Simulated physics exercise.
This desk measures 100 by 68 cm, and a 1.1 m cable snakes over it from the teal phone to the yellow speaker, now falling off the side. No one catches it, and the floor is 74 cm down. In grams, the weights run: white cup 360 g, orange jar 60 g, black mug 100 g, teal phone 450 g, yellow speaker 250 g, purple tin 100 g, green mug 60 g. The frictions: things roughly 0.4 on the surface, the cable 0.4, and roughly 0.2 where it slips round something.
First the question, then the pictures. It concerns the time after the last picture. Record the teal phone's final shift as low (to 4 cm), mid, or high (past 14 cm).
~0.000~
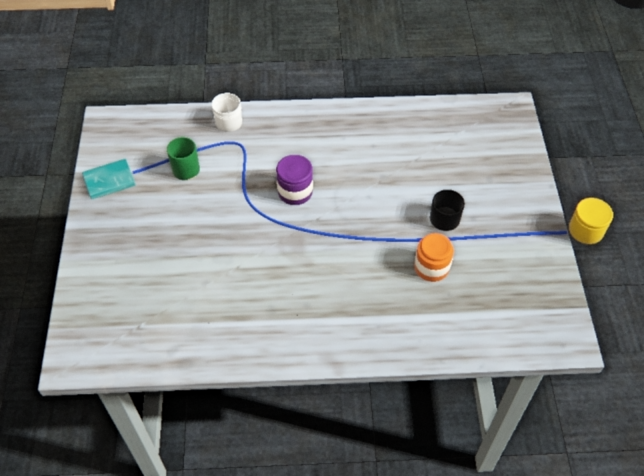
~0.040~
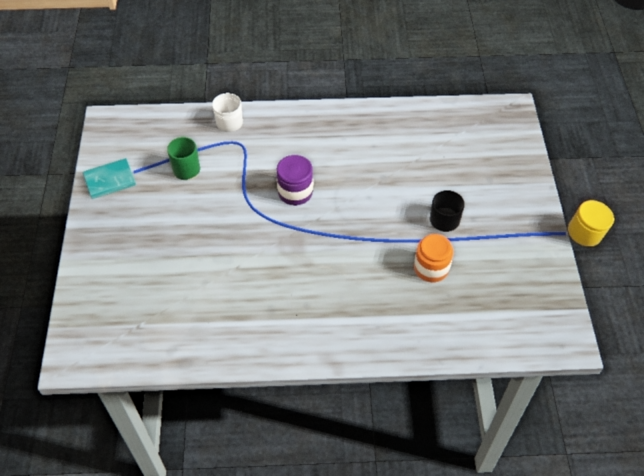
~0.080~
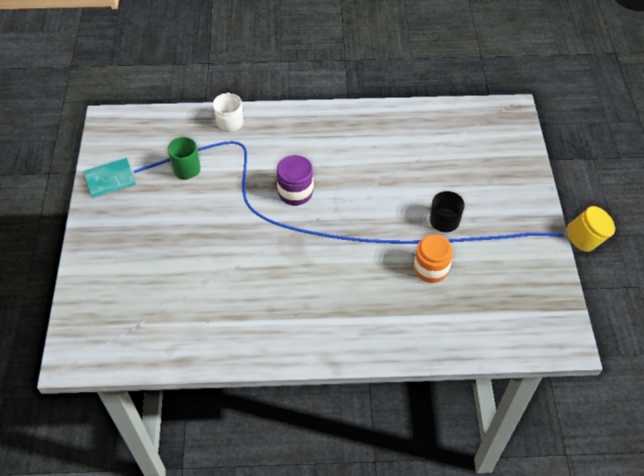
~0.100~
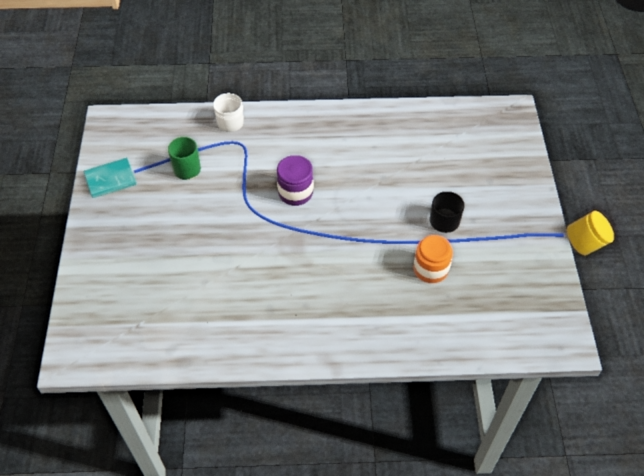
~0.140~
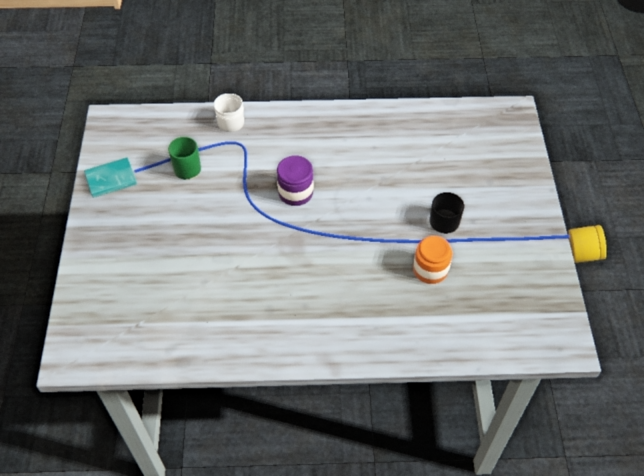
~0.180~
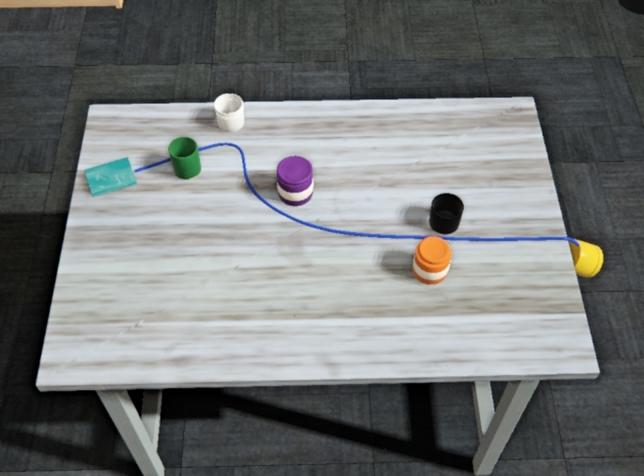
Recorded: Low.
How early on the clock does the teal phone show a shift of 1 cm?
The teal phone gets there at 0.34 seconds.
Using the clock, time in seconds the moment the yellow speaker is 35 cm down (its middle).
On the clock: Not at all.
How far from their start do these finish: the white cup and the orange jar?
White cup: 0 cm; orange jar: 0 cm.
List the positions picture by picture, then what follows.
In the first picture, shows, teal phone (108, 176); cable runs through (519, 235) (301, 229) (244, 173).
In the second picture, shows, yellow speaker (595, 214); cable runs through (517, 235) (300, 230).
In the third picture, shows, yellow speaker (595, 220); cable runs through (515, 236) (299, 230).
In the fourth picture, shows, yellow speaker (590, 233); cable runs through (515, 236) (298, 230).
In the fifth picture, shows, yellow speaker (587, 244); cable runs through (521, 239) (303, 230).
In the sixth picture, shows, teal phone (110, 174); cable runs through (538, 239) (321, 228) (247, 178).
After 0.4 s, the cable's tail end at (145, 178); teal phone 2 cm off its start, green mug on its side, 22 cm off its start, yellow speaker over the edge.
After 0.7 s, the cable's tail end at (145, 178); teal phone 2 cm off its start, green mug on its side, 34 cm off its start, yellow speaker over the edge.
After 0.9 s, the cable's tail end at (145, 178); teal phone 2 cm off its start at (120, 176), green mug on its side, 36 cm off its start at (110, 305), yellow speaker over the edge.
After 1.2 s, the cable's tail end at (145, 178); teal phone 2 cm off its start, green mug on its side, 37 cm off its start, black mug 3 cm off its start.
After 2.4 s, the cable's tail end at (145, 178); teal phone 2 cm off its start at (120, 176), green mug on its side, 37 cm off its start at (93, 305), yellow speaker over the edge, black mug 3 cm off its start at (450, 195).
